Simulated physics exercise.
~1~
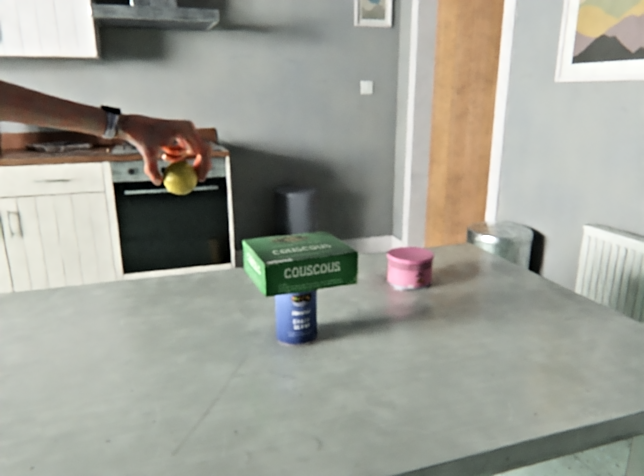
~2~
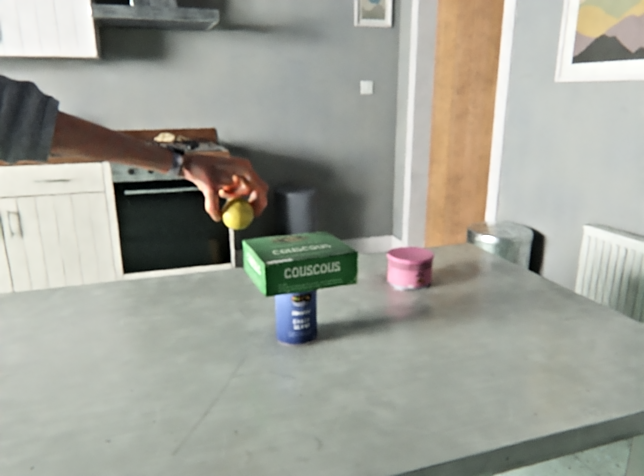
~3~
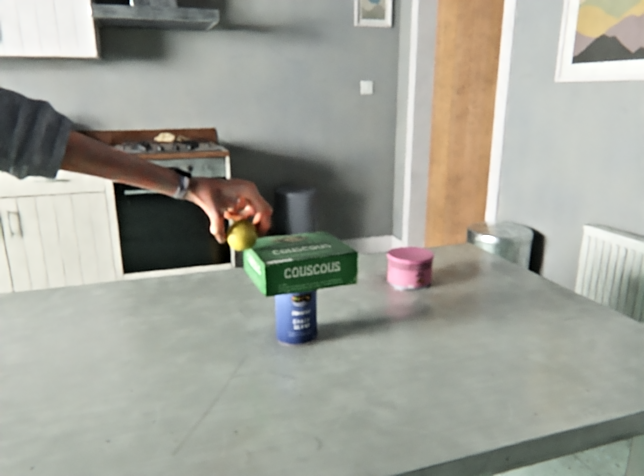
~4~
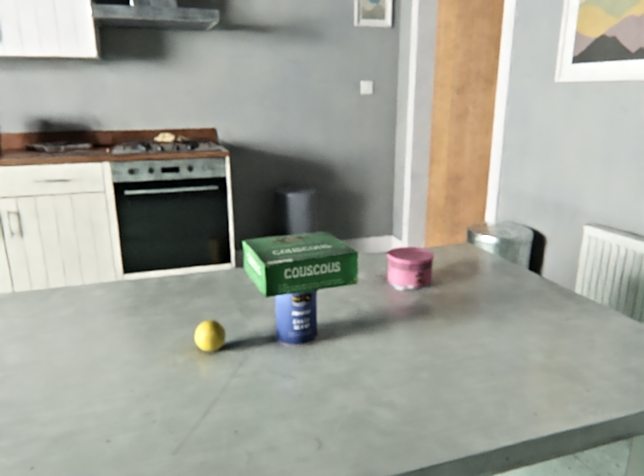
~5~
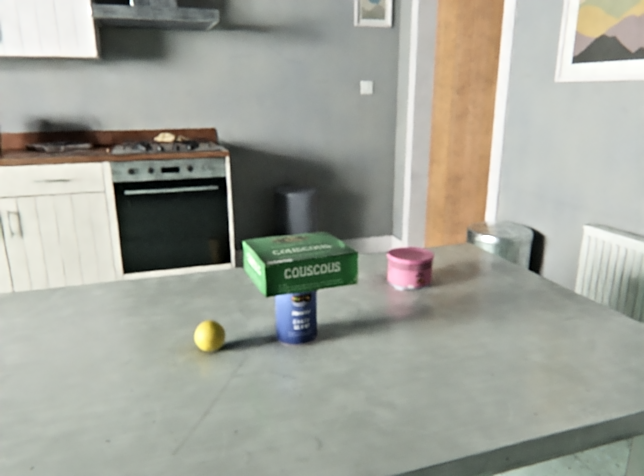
In the video, a hand brings a yellow lemon toward a green couscous box balanced on a blue tin, near a pink tub, and lowers it by the box's left edge. The lemon ends up on the table to the left, while the box stays on the tin.
